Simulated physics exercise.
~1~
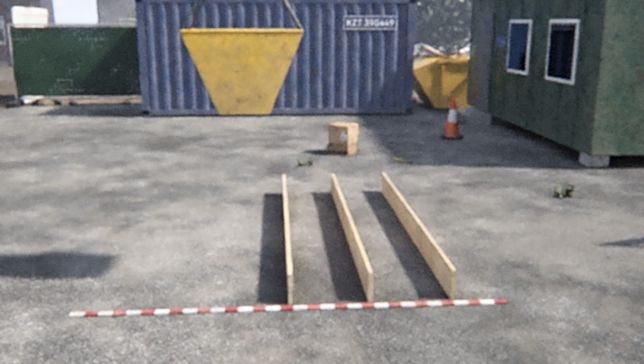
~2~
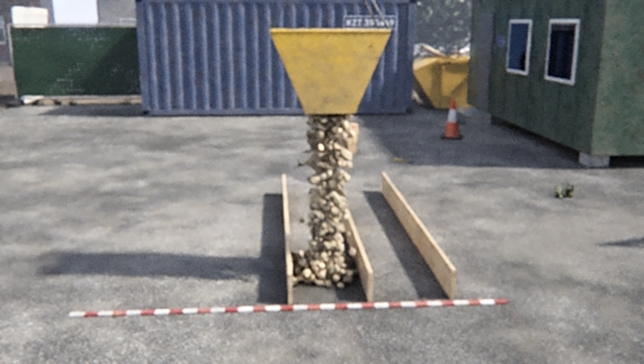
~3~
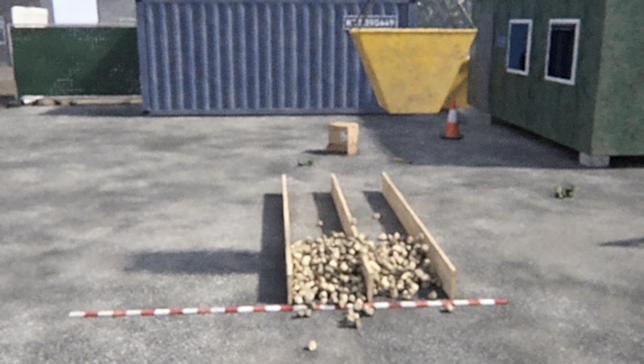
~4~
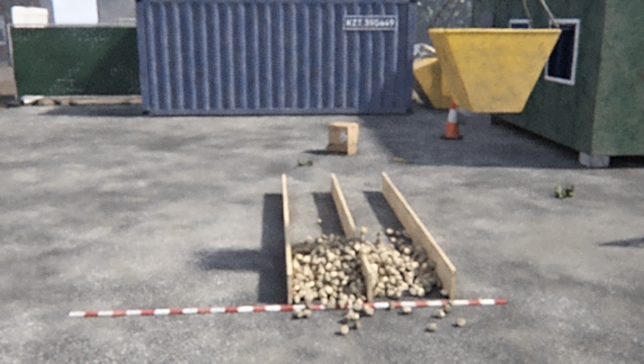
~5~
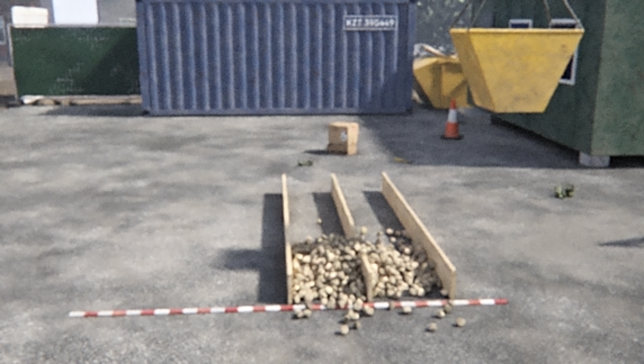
A yellow skip moves right, dropping stones between planks, mostly into the left bay.
